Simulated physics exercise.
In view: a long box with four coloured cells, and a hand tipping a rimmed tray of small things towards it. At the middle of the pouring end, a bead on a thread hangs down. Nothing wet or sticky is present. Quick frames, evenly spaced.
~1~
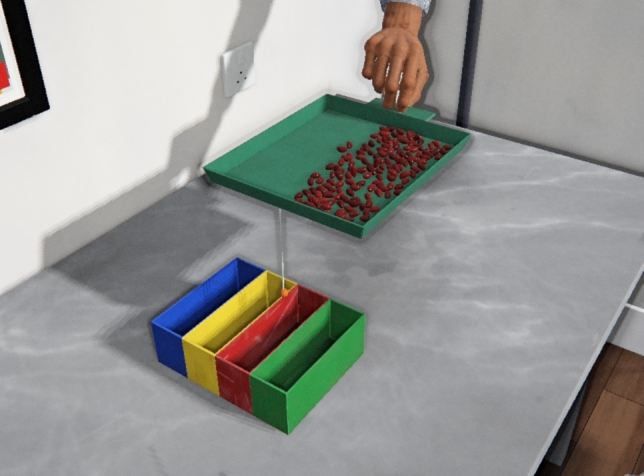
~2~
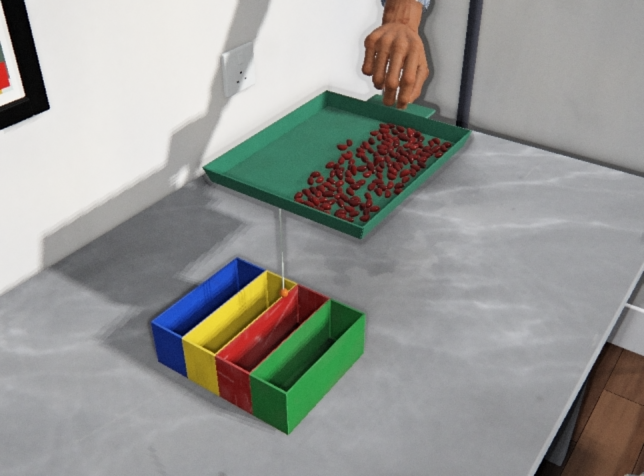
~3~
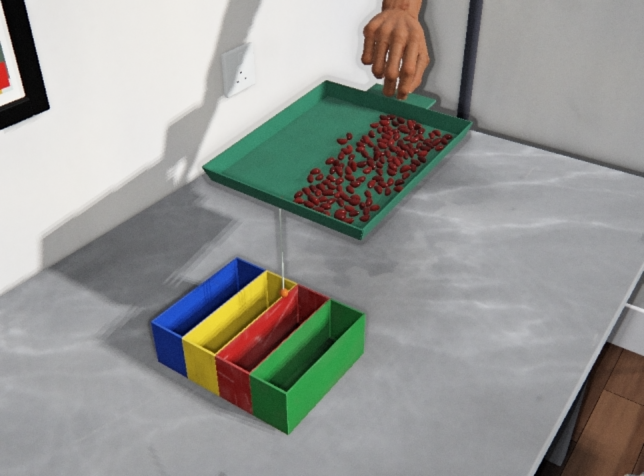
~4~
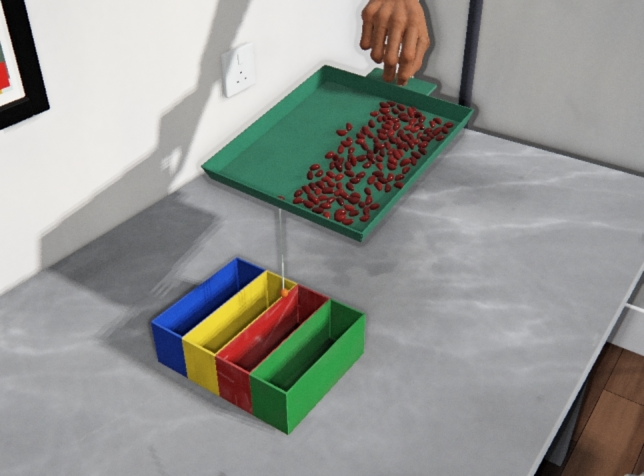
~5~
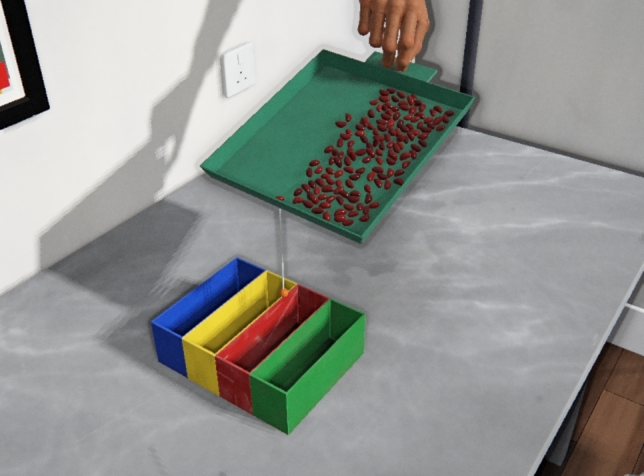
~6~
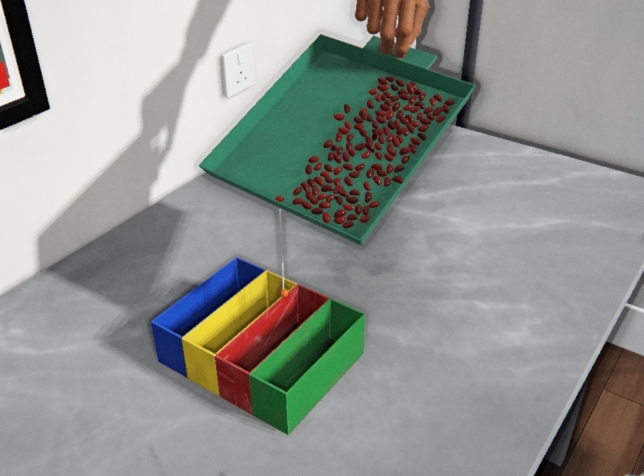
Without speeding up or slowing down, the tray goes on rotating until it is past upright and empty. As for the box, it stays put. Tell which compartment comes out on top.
It is green that comes out on top.
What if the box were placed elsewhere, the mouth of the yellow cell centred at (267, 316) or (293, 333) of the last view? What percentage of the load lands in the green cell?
Around 50 and around 20 per cent, in that order.
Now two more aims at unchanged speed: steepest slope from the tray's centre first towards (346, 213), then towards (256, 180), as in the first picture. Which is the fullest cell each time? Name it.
Case 1 goes to the green cell, case 2 to blue.
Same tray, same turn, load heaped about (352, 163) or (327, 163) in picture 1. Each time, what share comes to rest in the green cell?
In order, 30 % then 30 %.
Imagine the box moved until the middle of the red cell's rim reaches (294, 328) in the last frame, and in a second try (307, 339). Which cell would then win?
Try 1 - the green one; try 2 - the green one.
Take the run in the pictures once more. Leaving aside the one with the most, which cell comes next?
It's the cell in red that ends up second.
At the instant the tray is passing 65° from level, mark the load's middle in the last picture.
The middle of the pieces shows up near (340, 194).
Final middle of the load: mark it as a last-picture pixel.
The centre comes to rest close to (314, 394).
Just after the last frame, tray tipped steeply; almost all on the tray; just a few falling or outside the box.
A moment on, tray tipped past a quarter turn; about a tenth on the tray; roughly a quarter in the green cell; about a tenth in the red cell; just a few in the yellow cell; roughly two thirds falling or outside the box.
Further on, tray tipped past a quarter turn; roughly a third in the green cell; roughly a quarter in the red cell; just a few in the yellow cell; roughly half falling or outside the box.
When it is over, tray tipped past a quarter turn; roughly a third in the green cell; roughly a quarter in the red cell; just a few in the yellow cell; not one in the blue cell; roughly half outside the box.
